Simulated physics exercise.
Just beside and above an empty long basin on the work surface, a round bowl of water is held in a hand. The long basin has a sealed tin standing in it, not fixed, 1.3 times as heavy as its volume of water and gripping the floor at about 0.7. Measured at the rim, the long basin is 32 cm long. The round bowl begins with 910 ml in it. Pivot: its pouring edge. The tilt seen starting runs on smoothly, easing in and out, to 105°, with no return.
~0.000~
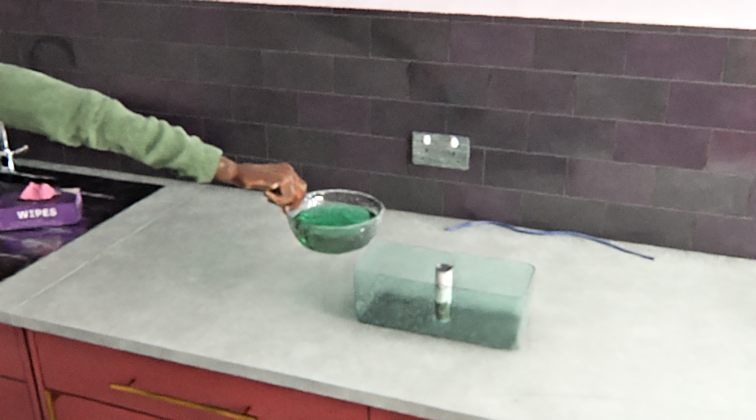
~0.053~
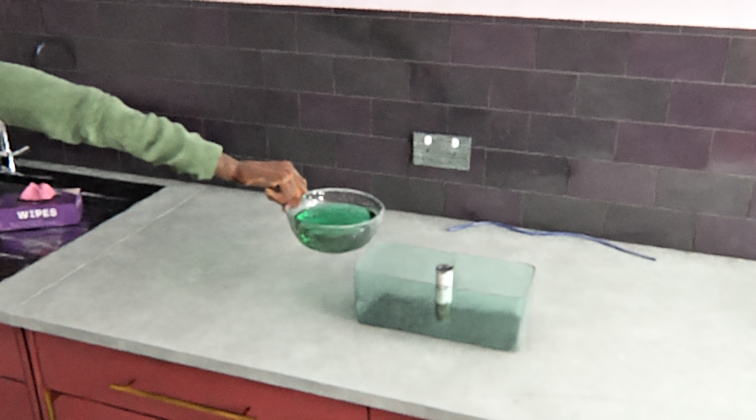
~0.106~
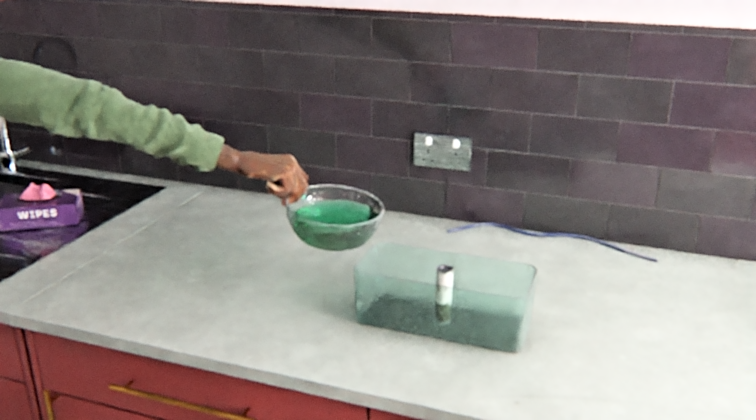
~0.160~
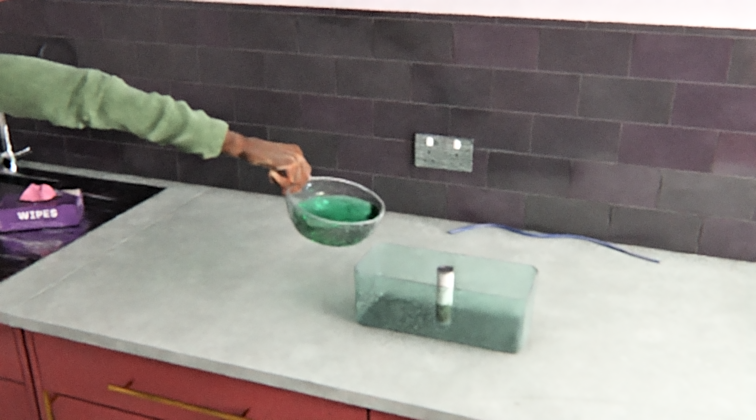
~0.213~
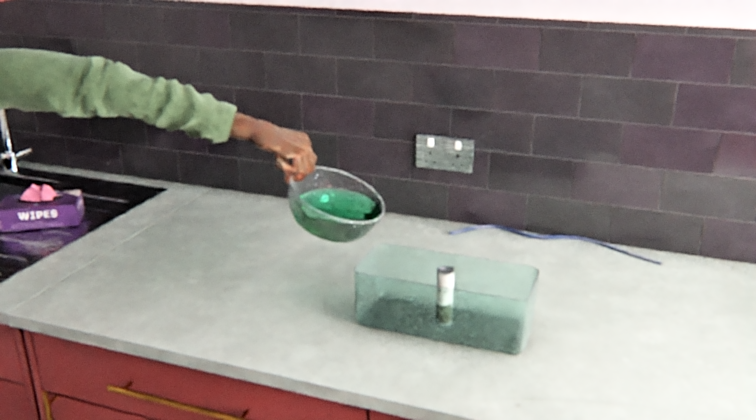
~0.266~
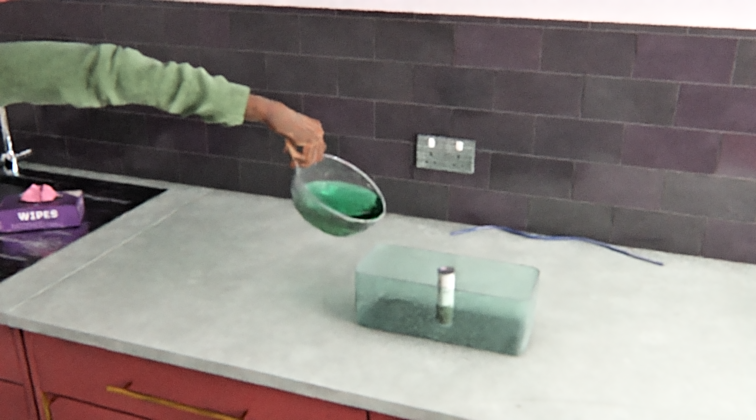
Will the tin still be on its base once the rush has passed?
No, it gets tipped over.
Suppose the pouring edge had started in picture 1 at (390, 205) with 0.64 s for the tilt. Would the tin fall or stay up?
Then it stays on its base.
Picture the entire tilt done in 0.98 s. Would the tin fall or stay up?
The tin tips over.
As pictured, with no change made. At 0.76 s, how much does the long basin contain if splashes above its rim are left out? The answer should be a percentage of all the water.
About 94 %.
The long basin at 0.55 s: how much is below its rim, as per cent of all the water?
I'd put it near 18 percent.
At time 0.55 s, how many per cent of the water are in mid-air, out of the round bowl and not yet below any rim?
Around 56 in a hundred.
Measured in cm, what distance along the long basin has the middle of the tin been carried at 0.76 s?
Near 5 cm of travel.
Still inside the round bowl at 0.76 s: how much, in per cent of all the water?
Near 0 percent, more or less.
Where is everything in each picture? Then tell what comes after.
In the first picture, it leans 0°; its right rim is at (380, 215); the water meets the walls at (296, 213) and (378, 226); the long basin's rim runs from (364, 255) to (531, 282); the tin's top is at (443, 270).
In the second picture, it leans 1°; its right rim is at (380, 216); the water meets the walls at (296, 212) and (378, 224).
In the third picture, it leans 6°; its right rim is at (380, 216); the water meets the walls at (296, 209) and (378, 222).
In the fourth picture, it leans 12°; its right rim is at (380, 216); the water meets the walls at (297, 204) and (379, 218).
In the fifth picture, it leans 21°; its right rim is at (381, 217); the water meets the walls at (298, 196) and (381, 214).
In the sixth picture, it leans 32°; its right rim is at (380, 217); the water meets the walls at (300, 186) and (378, 209); 1 per cent is over the edge.
By 0.55 s the tilt is 92° and 27 per cent is still to pour; the tin stands where it began.
By 0.76 s the tilt is 105° and 0 per cent is still to pour; the tin leans 47°.
By 0.98 s the tilt is 105° and 0 per cent is still to pour; the tin lies on its side.
By 1.22 s the tilt is 105° and 0 per cent is still to pour; the tin lies on its side.
At rest the tin lies on its side.
